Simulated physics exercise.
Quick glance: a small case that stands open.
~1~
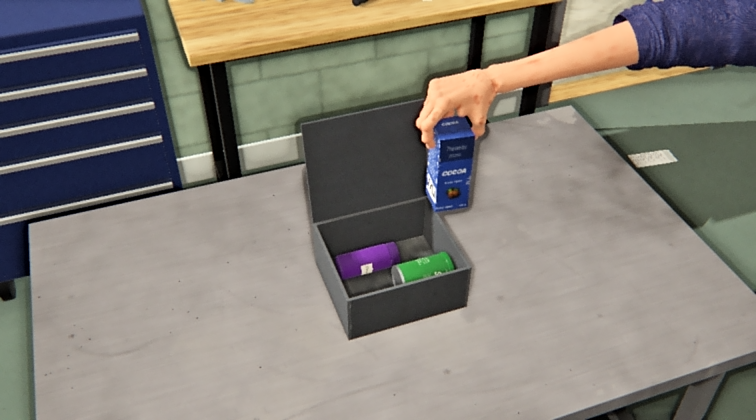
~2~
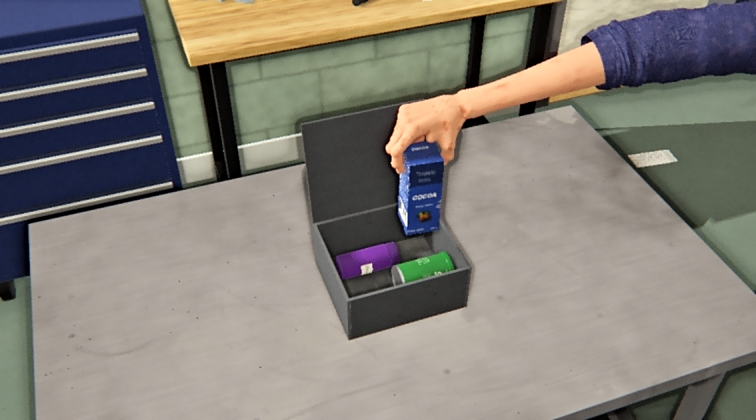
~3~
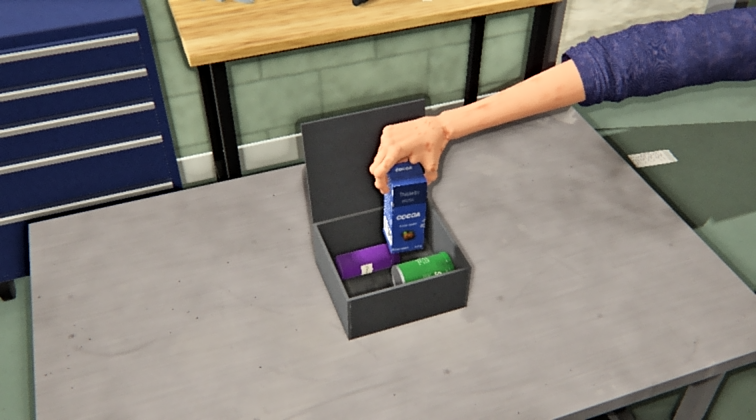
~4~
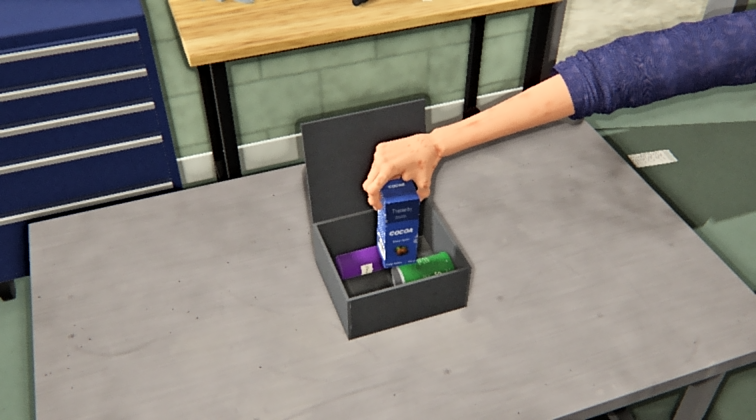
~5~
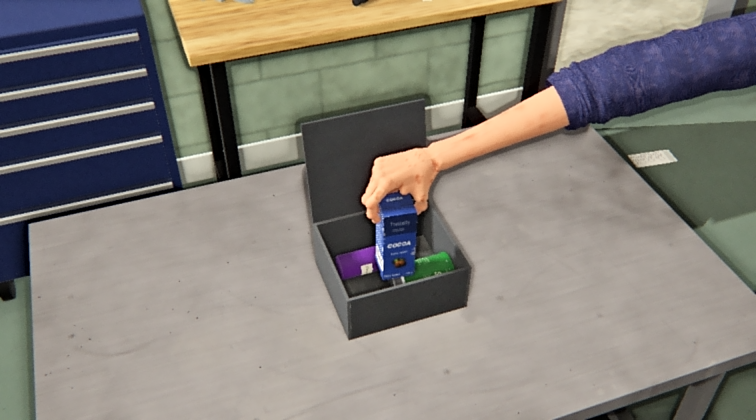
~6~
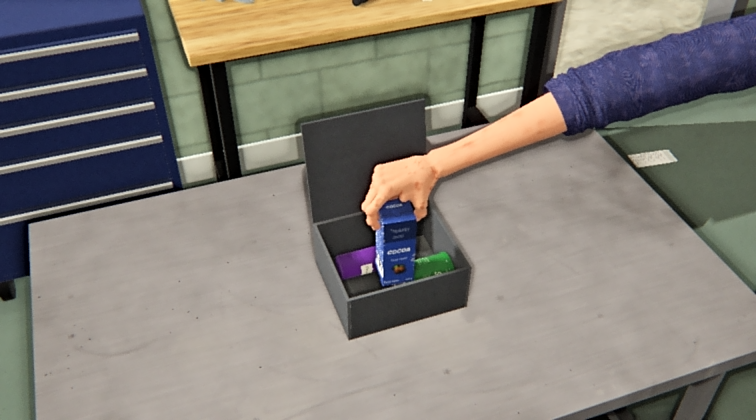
The video shows an open dark case on a gray table holding a purple and a green cylindrical item. A hand moves a blue carton left and lowers it into the case between them, still gripping it.
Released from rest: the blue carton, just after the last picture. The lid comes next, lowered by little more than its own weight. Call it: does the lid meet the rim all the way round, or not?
It does not meet the rim all the way round.
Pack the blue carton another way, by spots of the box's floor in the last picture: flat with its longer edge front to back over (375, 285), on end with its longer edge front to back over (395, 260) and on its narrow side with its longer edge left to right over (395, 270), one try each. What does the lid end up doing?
Lid left open; lid left open; lid down.
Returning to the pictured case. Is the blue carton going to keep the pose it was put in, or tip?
Once everything settles, it ends up at a slant.
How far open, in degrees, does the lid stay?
Angle: About 25°.
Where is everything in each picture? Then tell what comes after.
In the first frame, on its way; blue carton (449, 164).
In the second frame, on its way; blue carton (420, 188).
In the third frame, on its way; blue carton (404, 208).
In the fourth frame, on its way; blue carton (398, 224).
In the fifth frame, on its way; blue carton (395, 236).
In the sixth frame, put in, still held; blue carton (395, 242).
Then, 1.20 s on from there, lid starting down; blue carton turned 50° from how it was put near (364, 273).
Then, 1.70 s on from there, lid 47° above the rim; blue carton turned 48° from how it was put near (363, 274).
In the end, lid 27° above the rim; toppled in the box, blue carton; the other 2 unmoved. At the end, from the last picture's camera, blue carton near (364, 274).
